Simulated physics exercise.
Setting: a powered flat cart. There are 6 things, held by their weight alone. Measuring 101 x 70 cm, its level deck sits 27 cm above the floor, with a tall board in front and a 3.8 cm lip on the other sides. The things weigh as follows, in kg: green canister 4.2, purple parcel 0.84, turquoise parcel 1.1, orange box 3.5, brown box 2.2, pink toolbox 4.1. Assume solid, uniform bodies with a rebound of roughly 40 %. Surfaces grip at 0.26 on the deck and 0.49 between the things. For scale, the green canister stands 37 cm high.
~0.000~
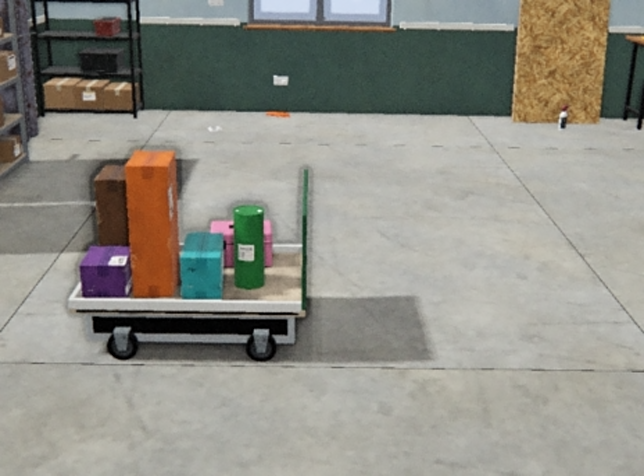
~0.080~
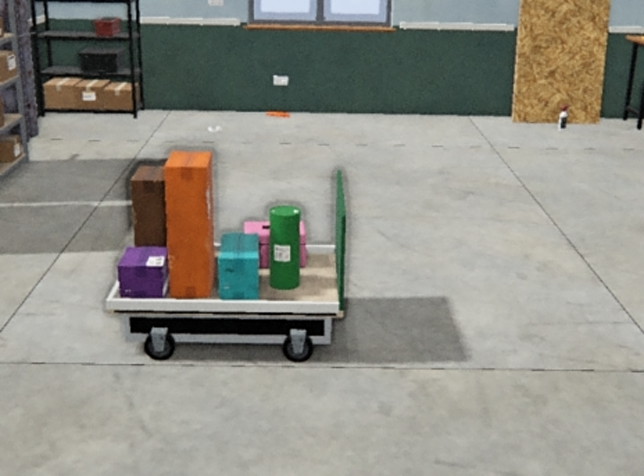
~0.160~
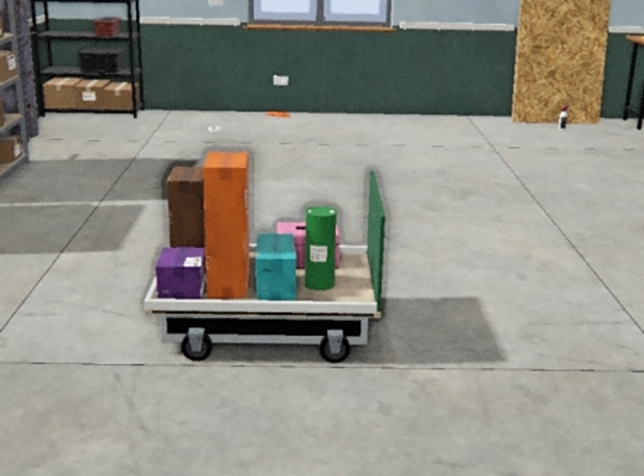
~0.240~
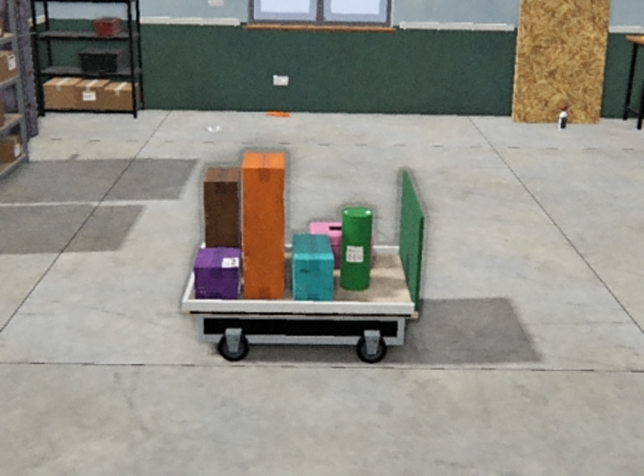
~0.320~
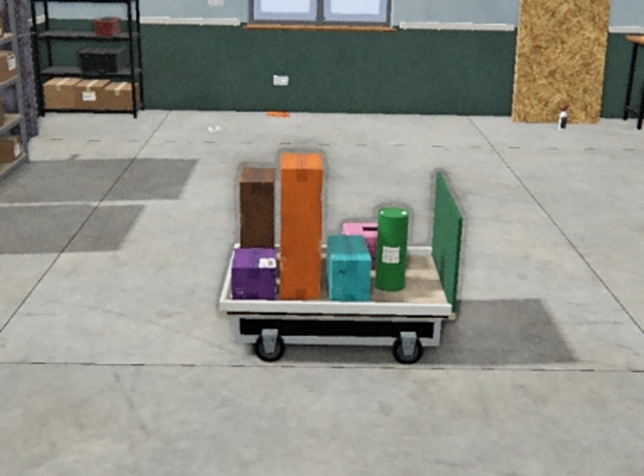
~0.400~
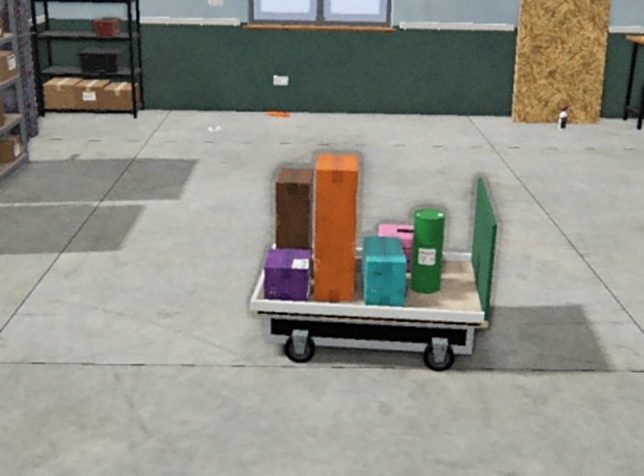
A flat cart carrying a green canister, a pink toolbox and purple, turquoise, orange and brown boxes rolls steadily to the right across a concrete floor, then turns slightly as the canister shifts a little on the deck.
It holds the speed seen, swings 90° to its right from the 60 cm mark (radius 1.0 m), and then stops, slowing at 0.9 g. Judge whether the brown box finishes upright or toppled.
Toppled.
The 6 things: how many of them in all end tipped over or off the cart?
Count: 3.
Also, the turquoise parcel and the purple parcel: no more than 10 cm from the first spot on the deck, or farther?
Here the turquoise parcel moves off, and the purple parcel moves off.
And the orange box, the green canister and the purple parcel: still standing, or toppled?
Well, the orange box tumbles down, the green canister tumbles down, and the purple parcel holds steady.
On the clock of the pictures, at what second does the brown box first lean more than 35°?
Near 1.1 s on the clock.
Around 0.90 s, cart 189 cm along, turned 65°; brown box at 15° to upright near (540, 256); orange box at 4° to upright; green canister at 11° to upright.
Around 1.40 s, cart 272 cm along, turned 90°; orange box and brown box now off the cart; green canister at 38° to upright; purple parcel shifted 28 cm.
Finally (2.5 s), off the cart and tipped over, orange box and brown box; on their side or leaning hard on the deck, green canister; not toppled but over 10 cm from the start, purple parcel and turquoise parcel; the last one still in place (within 10 cm).
